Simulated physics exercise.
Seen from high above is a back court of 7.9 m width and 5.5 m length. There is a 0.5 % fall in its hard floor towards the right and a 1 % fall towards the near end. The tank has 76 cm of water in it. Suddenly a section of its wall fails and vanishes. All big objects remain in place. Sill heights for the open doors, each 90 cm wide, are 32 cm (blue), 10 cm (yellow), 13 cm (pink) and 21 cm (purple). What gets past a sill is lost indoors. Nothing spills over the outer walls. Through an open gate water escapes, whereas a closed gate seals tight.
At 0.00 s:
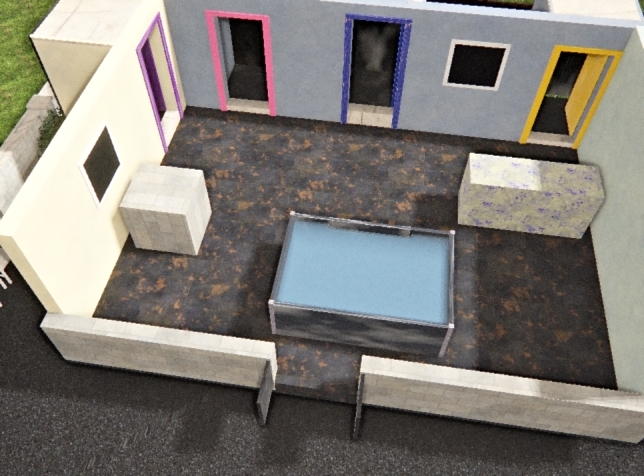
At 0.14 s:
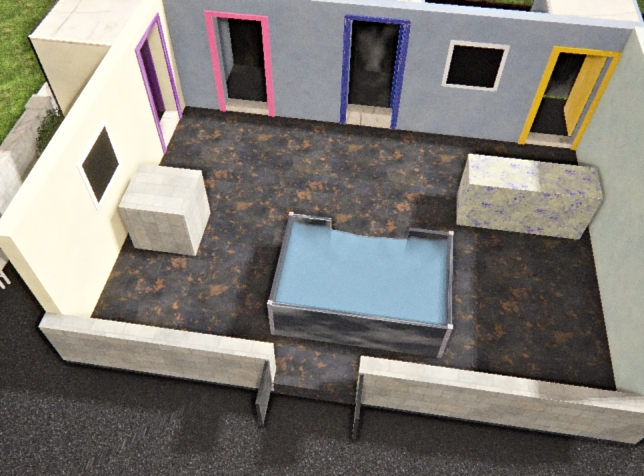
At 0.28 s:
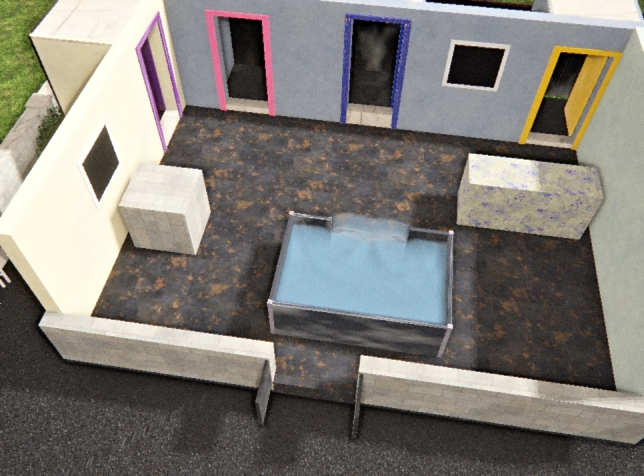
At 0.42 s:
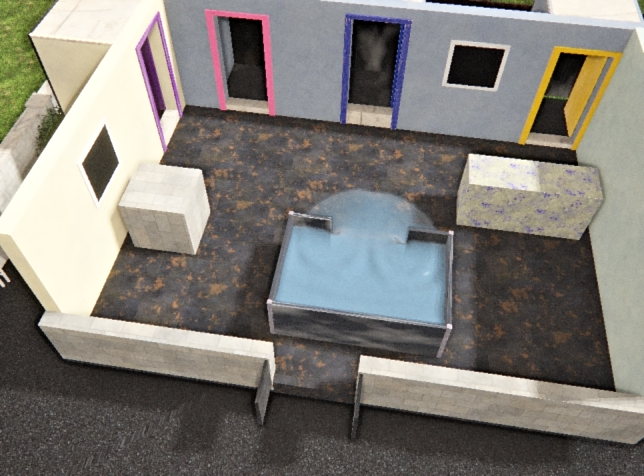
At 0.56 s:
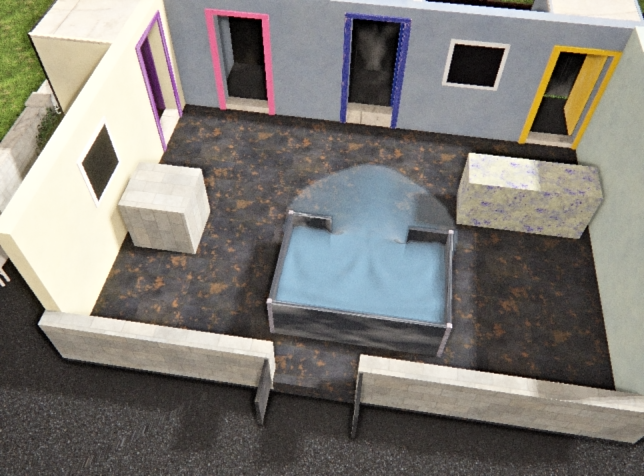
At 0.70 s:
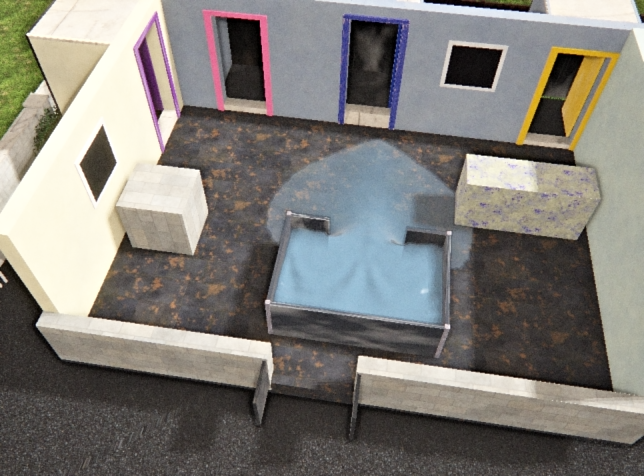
A walled back court with a dark, rust-speckled floor is seen from high above, with openings edged in purple, pink, blue and yellow around its cream and grey walls. A tank of blue water stands near the middle, between a pale block at left and a purple-flecked one at right. Part of the tank's far side vanishes, and water pours out, fanning across the floor towards the back wall.
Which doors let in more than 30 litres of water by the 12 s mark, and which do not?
By then, the blue door does not, the yellow door lets in more than that, the pink door does not, the purple door does not.
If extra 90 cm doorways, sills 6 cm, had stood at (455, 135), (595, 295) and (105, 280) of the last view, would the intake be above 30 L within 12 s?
Well, the first is on the high side, the second is on the low side, and the third is on the low side.
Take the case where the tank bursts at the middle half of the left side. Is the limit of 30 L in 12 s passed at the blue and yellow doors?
Door blue stays within, door yellow stays within.
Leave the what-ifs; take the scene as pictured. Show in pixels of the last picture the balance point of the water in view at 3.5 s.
The water is centred near (364, 203).
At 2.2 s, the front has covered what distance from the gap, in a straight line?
Around 5.2 metres.
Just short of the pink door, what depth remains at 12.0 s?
Roughly 7.5 centimetres.
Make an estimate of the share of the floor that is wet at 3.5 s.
I'd guess around 50 %.
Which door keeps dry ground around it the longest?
Purple.
After 1.4 s water covers 30 % of the floor and is deepest (39 cm) near (368, 250); blue door 35 cm at the sill, 1 L in, yellow door not reached, pink door not reached, purple door not reached.
After 2.2 s water covers 40 % of the floor and is deepest (32 cm) near (455, 137); blue door 30 cm at the sill, 4 L in, yellow door 9 cm at the sill, 0 L in, pink door 15 cm at the sill, 0 L in, purple door not reached.
After 3.5 s water covers 50 % of the floor and is deepest (28 cm) near (575, 205); blue door 18 cm at the sill, 5 L in, yellow door 14 cm at the sill, 10 L in, pink door 10 cm at the sill, 2 L in, purple door 23 cm at the sill, 4 L in.
After 7.0 s water covers 85 % of the floor and is deepest (16 cm) near (162, 199); blue door 11 cm at the sill, 5 L in, yellow door 15 cm at the sill, 87 L in, pink door 9 cm at the sill, 2 L in, purple door 10 cm at the sill, 6 L in.
After 12.0 s water covers 95 % of the floor and is deepest (12 cm) near (231, 361); blue door 6 cm at the sill, 5 L in, yellow door 10 cm at the sill, 103 L in, pink door 8 cm at the sill, 2 L in, purple door 7 cm at the sill, 6 L in.
